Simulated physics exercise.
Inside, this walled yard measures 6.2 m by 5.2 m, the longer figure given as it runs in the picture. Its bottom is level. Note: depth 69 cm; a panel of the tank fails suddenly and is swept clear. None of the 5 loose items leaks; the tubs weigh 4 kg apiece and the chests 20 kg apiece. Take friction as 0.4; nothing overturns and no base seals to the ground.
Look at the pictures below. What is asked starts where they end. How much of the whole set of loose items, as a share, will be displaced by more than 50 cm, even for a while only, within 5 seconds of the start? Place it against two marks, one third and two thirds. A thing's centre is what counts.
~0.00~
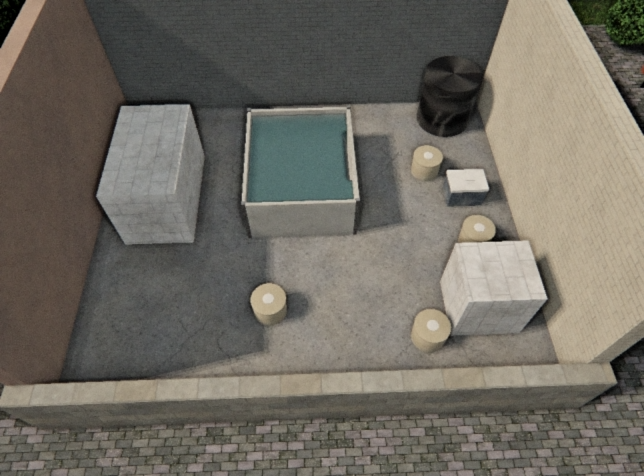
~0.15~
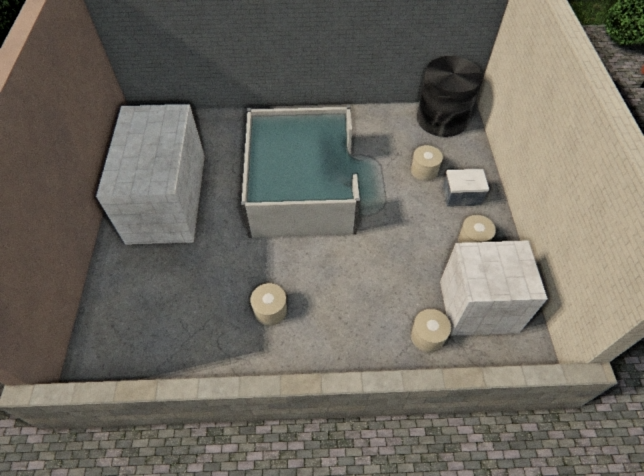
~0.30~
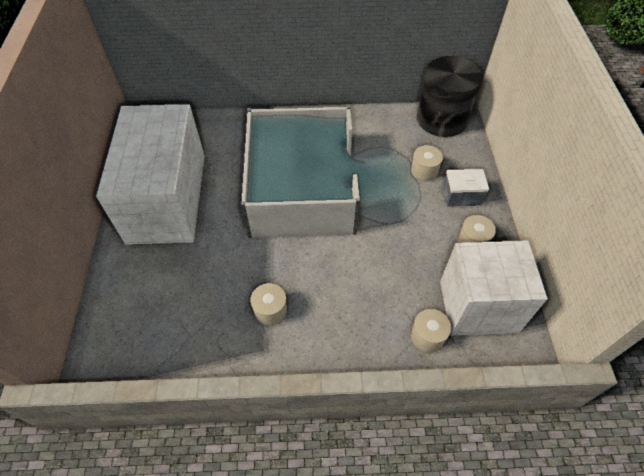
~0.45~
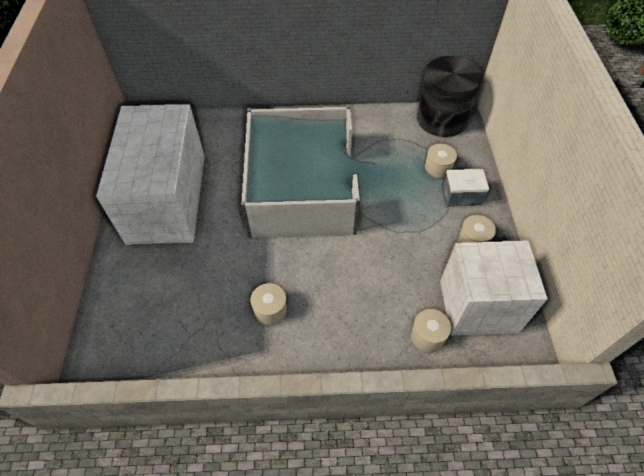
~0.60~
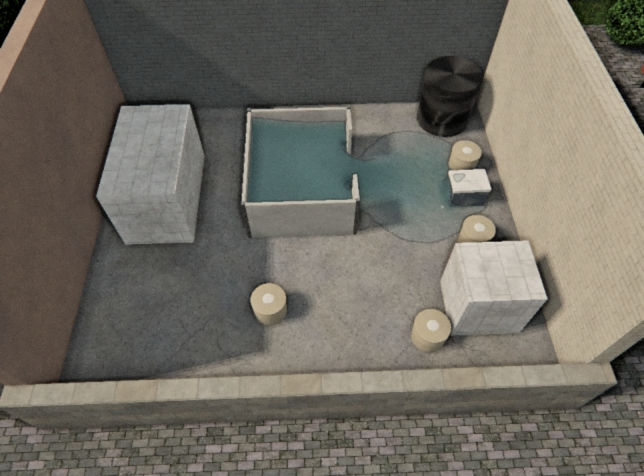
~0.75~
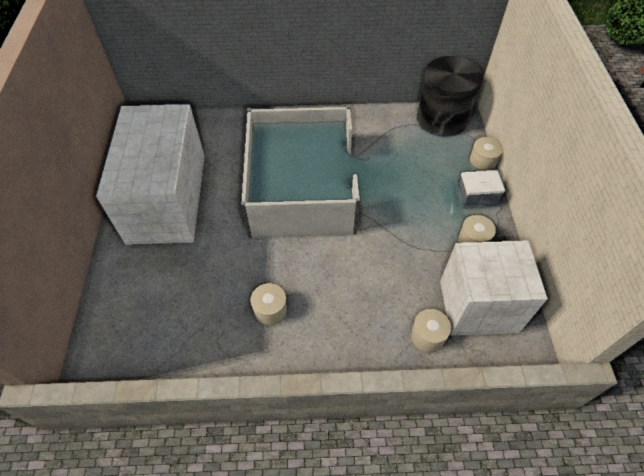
At or past two thirds.
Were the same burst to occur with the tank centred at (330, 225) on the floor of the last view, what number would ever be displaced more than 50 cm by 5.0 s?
In that case the number is 5.
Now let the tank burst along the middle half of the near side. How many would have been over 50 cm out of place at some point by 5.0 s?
Result: 3.
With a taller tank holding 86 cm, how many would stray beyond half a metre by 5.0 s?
In that case the number is 5.
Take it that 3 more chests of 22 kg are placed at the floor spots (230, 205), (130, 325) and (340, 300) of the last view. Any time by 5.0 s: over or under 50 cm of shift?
In the order asked: Not as far, not as far, not as far.
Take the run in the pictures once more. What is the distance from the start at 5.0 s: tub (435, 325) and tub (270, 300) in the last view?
Going in order, that's 200 cm for one and 80 cm for the other.
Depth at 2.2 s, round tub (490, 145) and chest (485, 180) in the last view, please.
Some 27 cm at the first, some 21 cm at the second.
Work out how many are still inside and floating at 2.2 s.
At that moment 3.
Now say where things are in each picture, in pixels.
The first picture shows a tub at (428, 156) rests on the ground; a chest at (468, 180), on the bottom; 2.7 m2 under water; 0 of 5 have shifted.
The second picture shows a tub at (428, 156), on the bottom; a chest at (468, 180) rests on the ground; 3.3 m2 under water; 0 of 5 have shifted.
The third picture shows a tub at (428, 156) rests on the ground; a chest at (468, 180) rests on the ground; water covers 4.1 m2; 0 of 5 have shifted.
The fourth picture shows a tub at (442, 154), on the bottom, 22 cm from its start; a chest at (468, 180) rests on the ground; 4.9 m2 under water; 1 of 5 have shifted.
The fifth picture shows a tub at (467, 151) rests on the ground, 62 cm from its start; a chest at (470, 180) rests on the ground; water covers 6.0 m2; 1 of 5 have shifted.
The sixth picture shows a tub at (489, 147), on the bottom, 98 cm from its start; a chest at (483, 181), on the bottom, 23 cm from its start; water covers 7.1 m2; 2 of 5 have shifted.
After 1.1 s 1 of 5 are over 50 cm from their spots; 1 afloat.
After 2.2 s 3 of 5 are over 50 cm from their spots; 3 afloat.
After 3.5 s 4 of 5 are over 50 cm from their spots; 4 afloat.
After 5.0 s 5 of 5 are over 50 cm from their spots, and 5 have been at some point; 4 afloat.
